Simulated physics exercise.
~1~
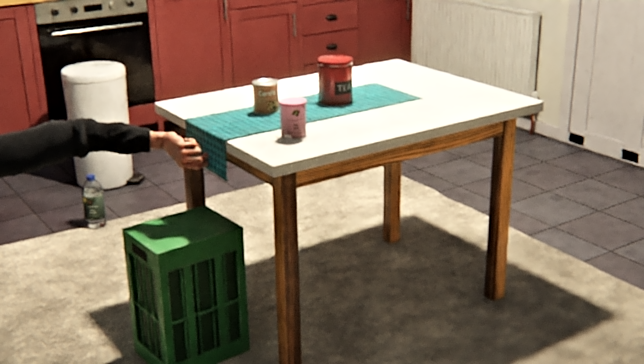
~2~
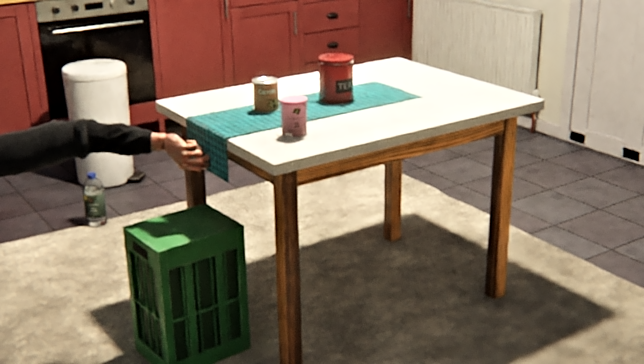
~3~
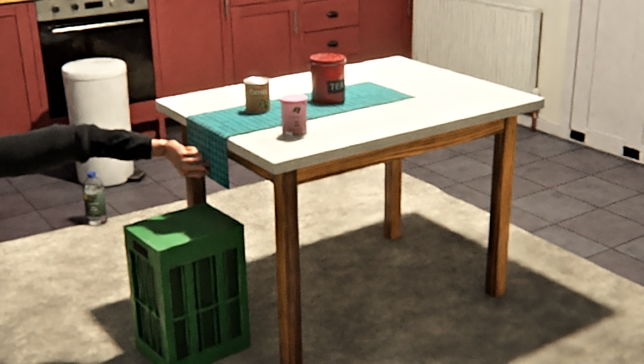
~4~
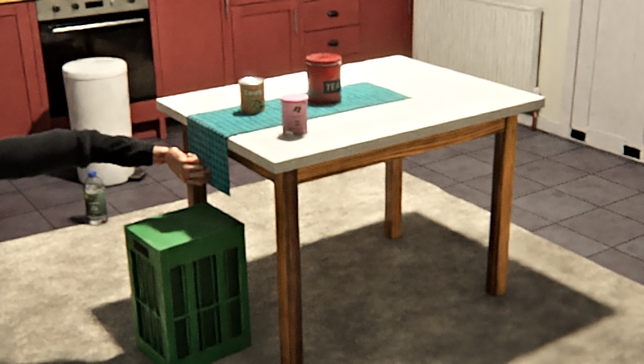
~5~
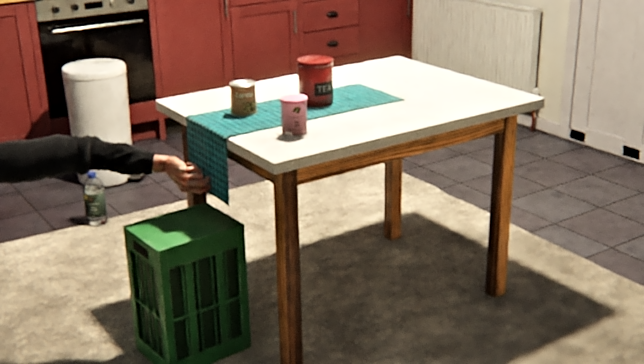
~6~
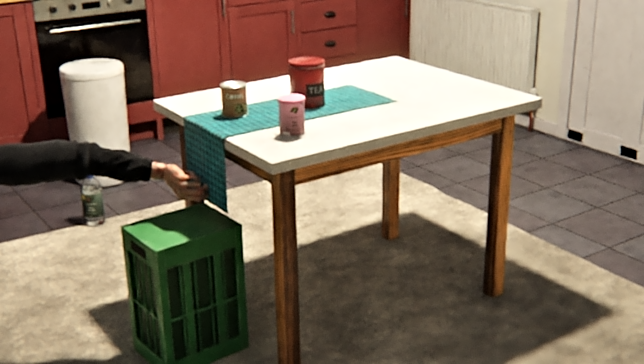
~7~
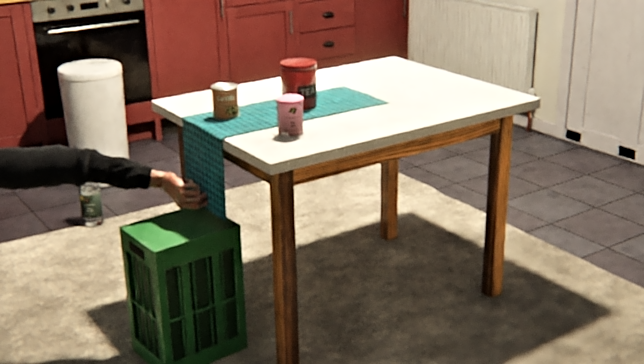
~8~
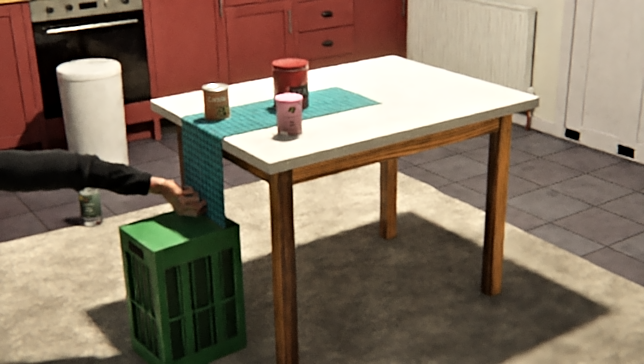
A hand slowly pulling a turquoise cloth down to a green crate, carrying two tins left while a pink tin stays put.
